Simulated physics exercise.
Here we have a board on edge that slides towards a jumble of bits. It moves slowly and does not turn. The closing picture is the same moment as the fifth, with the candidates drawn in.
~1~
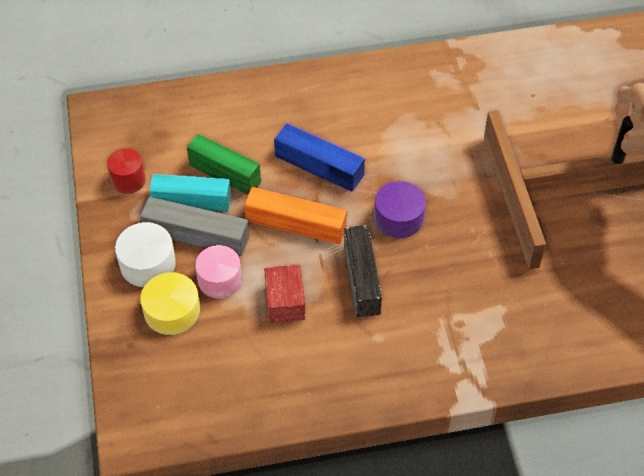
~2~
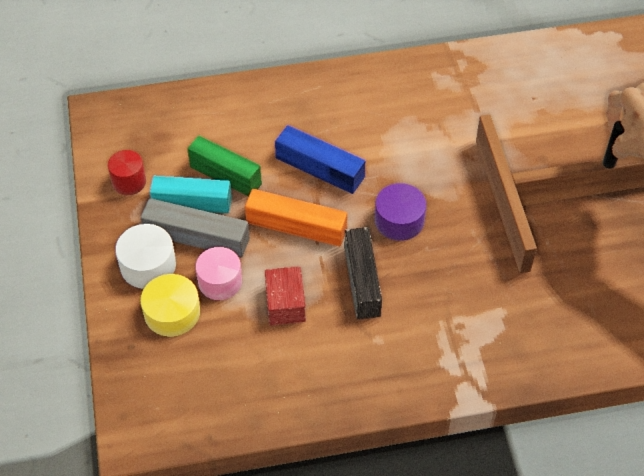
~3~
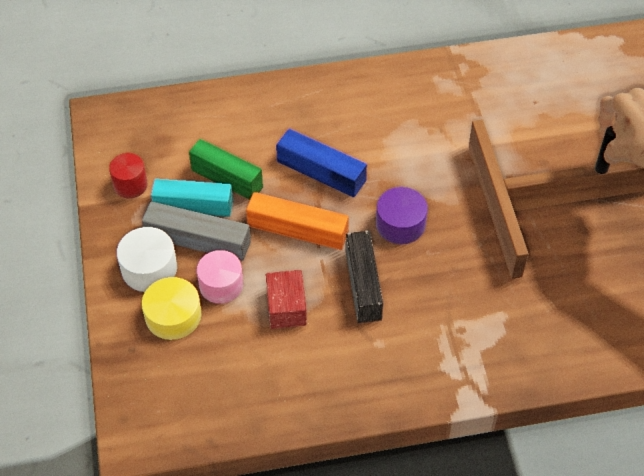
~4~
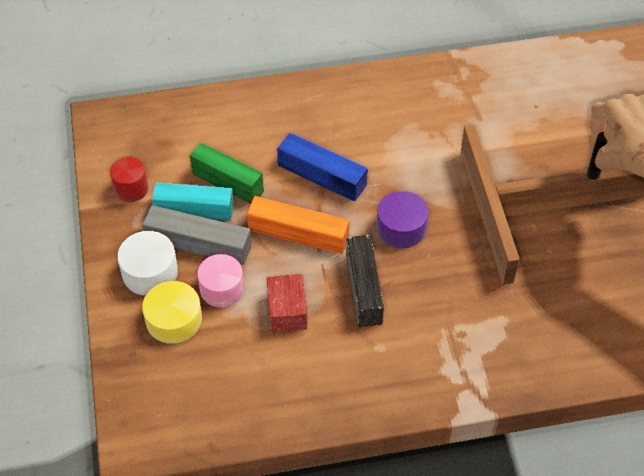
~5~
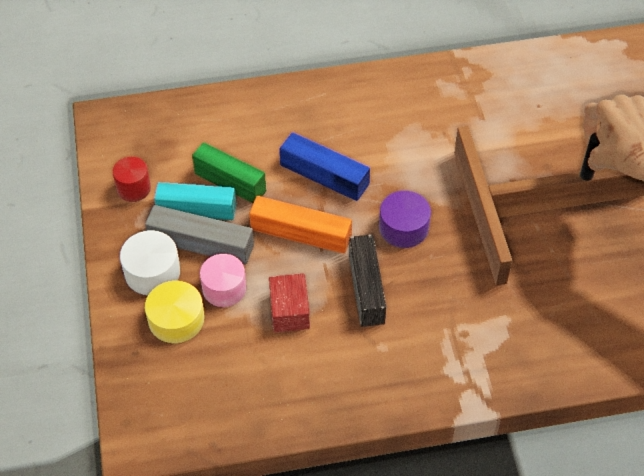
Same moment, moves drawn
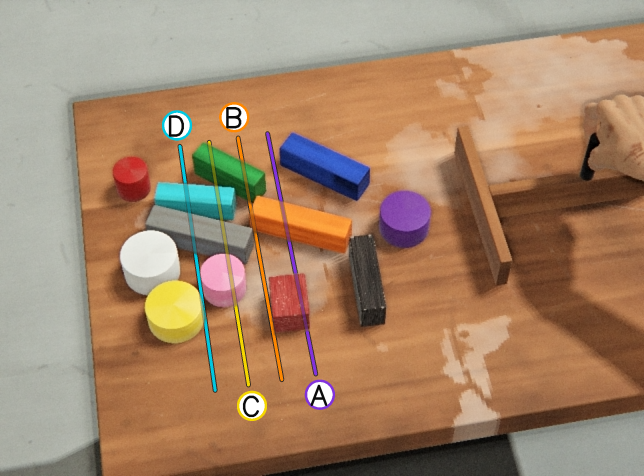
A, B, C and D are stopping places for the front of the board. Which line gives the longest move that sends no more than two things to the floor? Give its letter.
At D, and not beyond.
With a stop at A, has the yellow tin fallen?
No.
On the marked copy, A at (290, 245); B at (258, 250); C at (227, 255); D at (196, 260).
Taking D. A third of the way, board (383, 206); blue stick (318, 166); black bar (360, 288).
Two thirds of the way, board (278, 222); white tin (130, 261); red tin (122, 175).
When it is over, board (198, 234); white tin over the edge; pink tin (91, 291); one fallen.
As for the rest, A is within the limit but short; B is within the limit but short; C is within the limit but short.
